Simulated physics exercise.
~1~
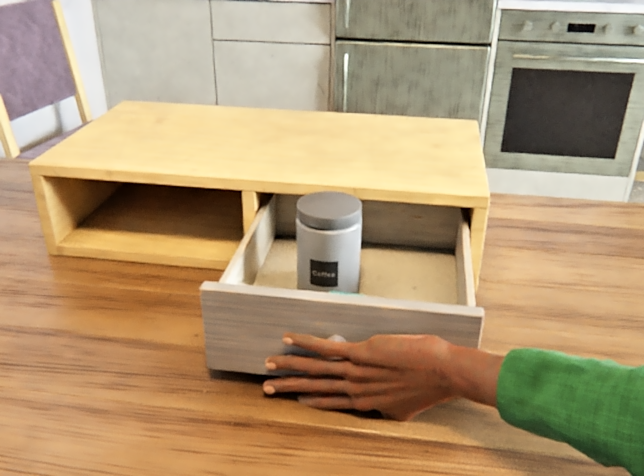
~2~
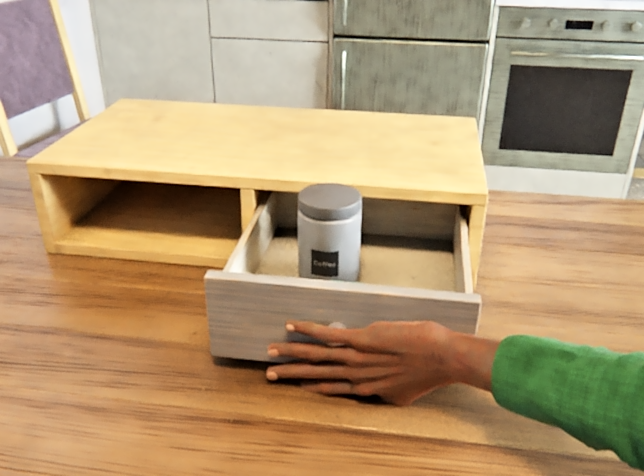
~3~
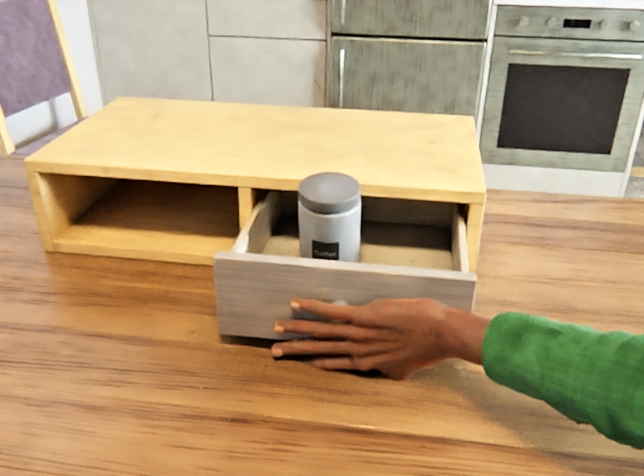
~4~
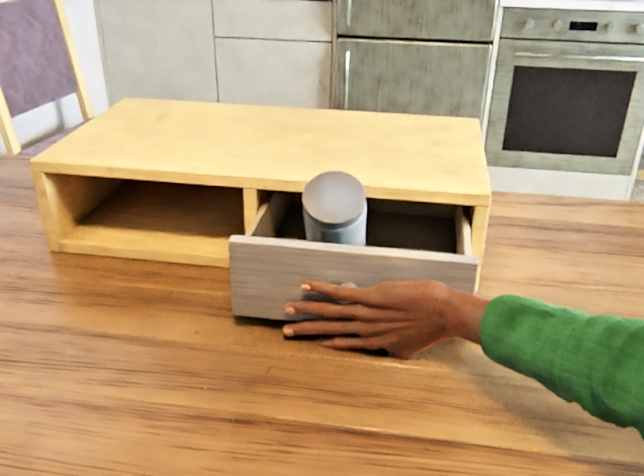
A hand in a green sleeve reaches in from the right and rests against the grey front of an open drawer, seen from slightly above across a wooden table in a kitchen. The drawer sits in the right side of a pale yellow wooden chest, beside an empty compartment on the left, with an oven behind at the right. A grey jar with a darker lid stands upright inside. The hand pushes the drawer inwards, carrying the jar back towards the chest's top. Finally the jar tips into a lean, and the drawer is jammed, still partly open.
